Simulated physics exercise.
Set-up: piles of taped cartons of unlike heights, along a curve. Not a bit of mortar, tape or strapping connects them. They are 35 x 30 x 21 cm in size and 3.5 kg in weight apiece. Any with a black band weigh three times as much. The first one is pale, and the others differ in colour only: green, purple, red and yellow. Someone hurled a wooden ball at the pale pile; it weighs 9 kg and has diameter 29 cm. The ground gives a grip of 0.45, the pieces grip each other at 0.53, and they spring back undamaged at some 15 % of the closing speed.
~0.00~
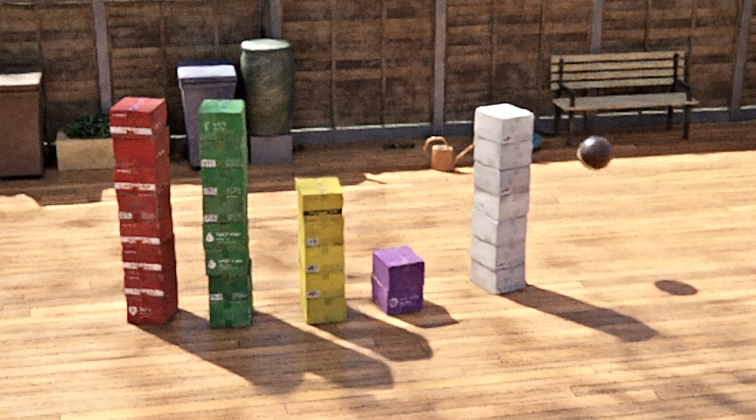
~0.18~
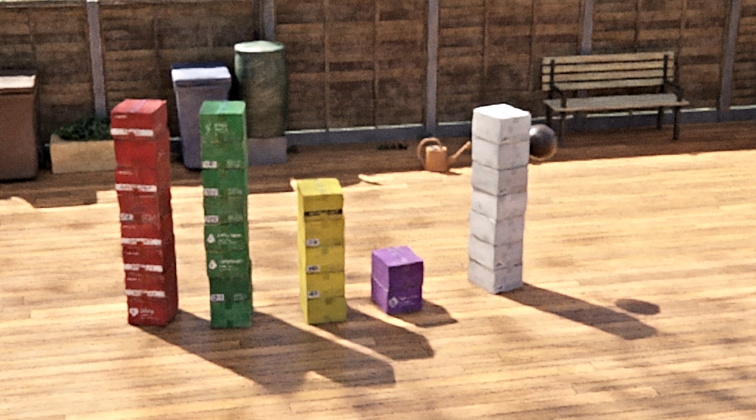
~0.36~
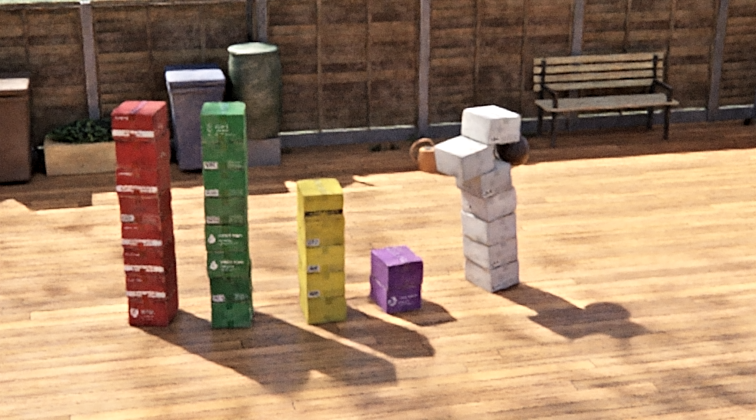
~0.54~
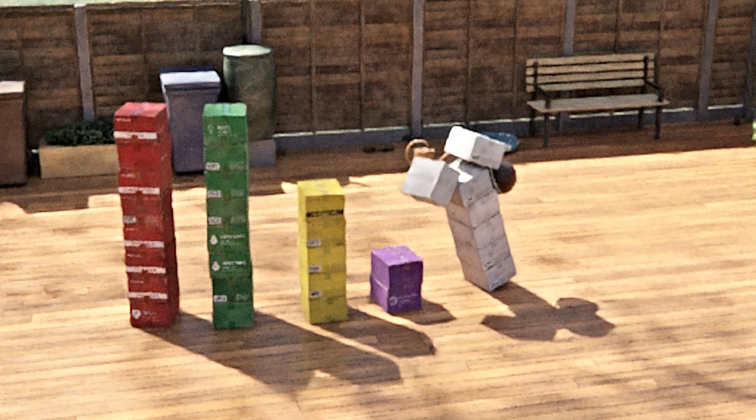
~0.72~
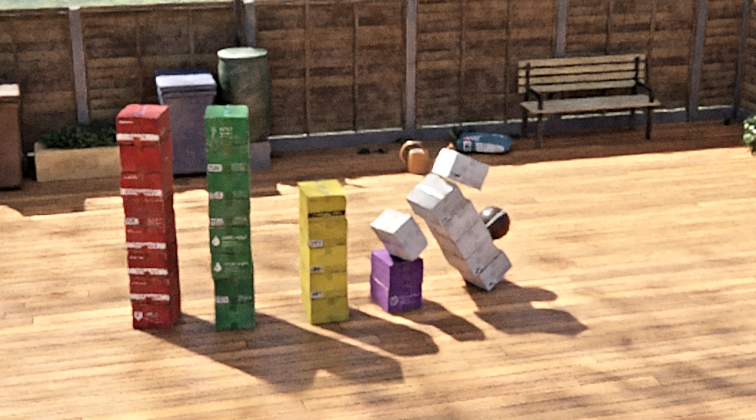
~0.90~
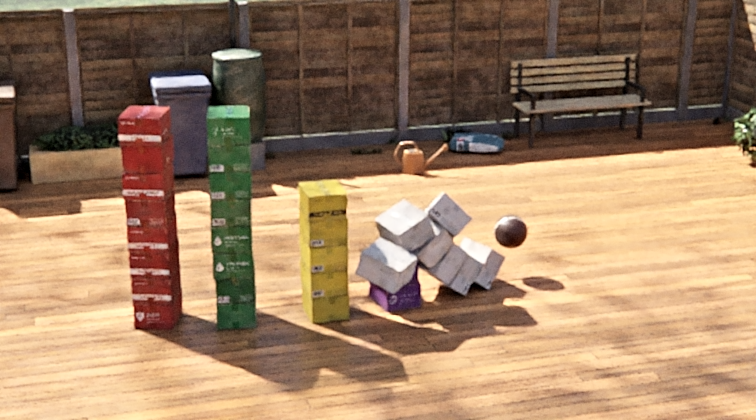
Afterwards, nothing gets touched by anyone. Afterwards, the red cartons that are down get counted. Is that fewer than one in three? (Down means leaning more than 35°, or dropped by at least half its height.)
Yes, it is fewer.
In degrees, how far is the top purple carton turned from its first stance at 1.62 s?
It sits at about 40 degrees.
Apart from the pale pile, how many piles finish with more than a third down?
Count: 1.
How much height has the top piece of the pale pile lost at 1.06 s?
80 cm.
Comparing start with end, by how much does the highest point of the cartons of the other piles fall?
Around 0 centimetres.
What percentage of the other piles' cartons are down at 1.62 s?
5 %.
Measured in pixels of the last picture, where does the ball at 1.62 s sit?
Roughly at pixel (586, 238).
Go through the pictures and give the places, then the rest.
In the first picture (pixels give the middle of a visible side; the camera moves round a little), ball (596, 153) 66 cm from contact, 3.7 m/s; top red carton (130, 125); top purple carton (407, 276); none of the others has stirred.
The second picture shows ball (539, 143) 9 cm from contact, 3.2 m/s; top red carton (132, 126).
The third picture shows ball (511, 151) after contact, 1.0 m/s; top red carton (133, 128); none of the others has stirred.
The fourth picture shows ball (499, 177) after contact, 1.5 m/s; top red carton (135, 129); none of the others has stirred.
The fifth picture shows ball (493, 223) after contact, 2.4 m/s; top red carton (137, 131); none of the others has stirred.
The sixth picture shows ball (511, 232) after contact, 1.8 m/s; top red carton (139, 132); one has shifted.
After 1.06 s, 7 of the pale pile down; none of the 8 red cartons down (0 of 23 in all colours); top red carton unmoved; top purple carton 23° from how it stood.
After 1.62 s, 7 of the pale pile down; none of the 8 red cartons down (1 of 23 in all colours); top red carton unmoved; top purple carton 38° from how it stood.
In the end (2.7 s), 7 of the pale pile down; none of the 8 red cartons down (1 of 23 in all colours); top red carton unmoved; top purple carton 38° from how it stood. That is 0 per cent. From the last view, middles, top red carton near (145, 126), top purple carton near (365, 276).
